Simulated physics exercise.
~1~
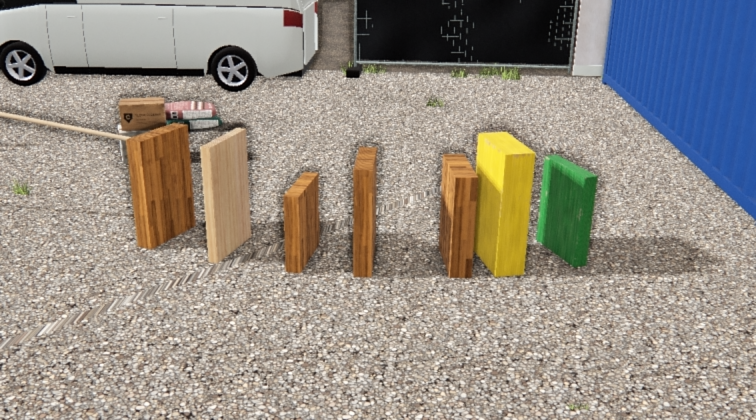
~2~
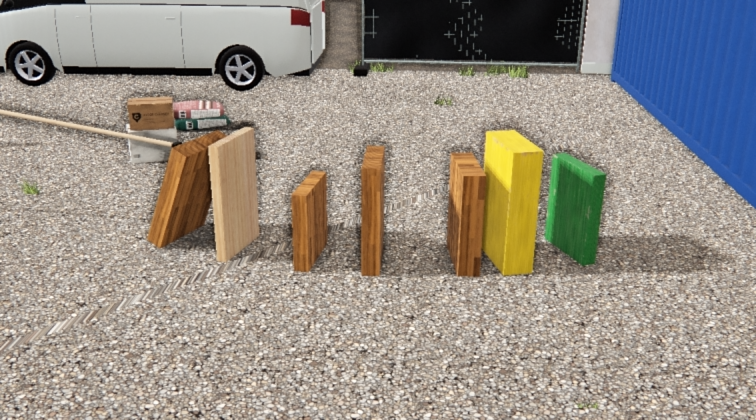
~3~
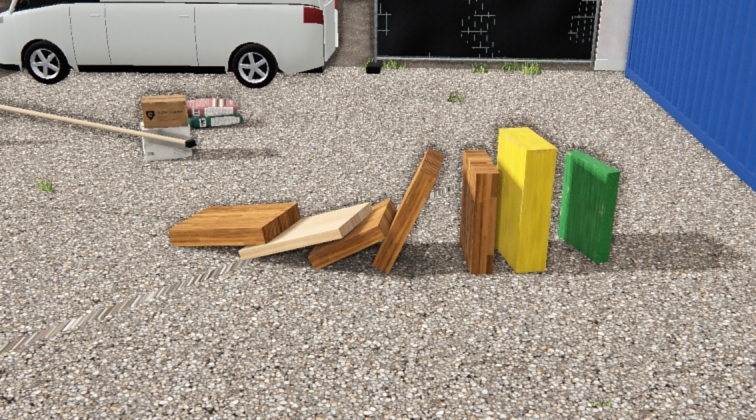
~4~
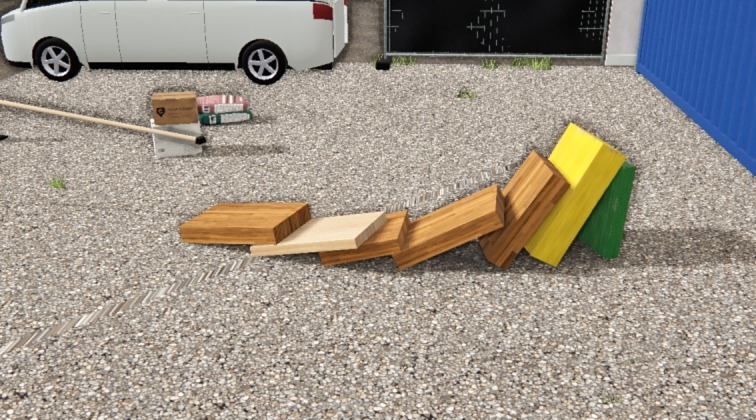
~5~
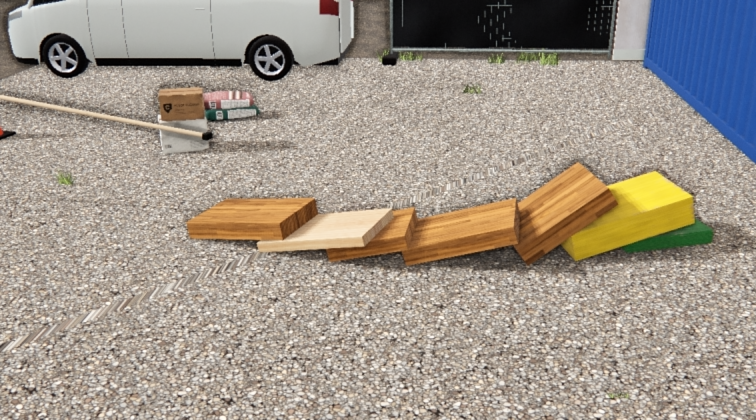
On a gravel yard, a pole tips the leftmost of seven upright boards, toppling them all rightward, yellow and green last.
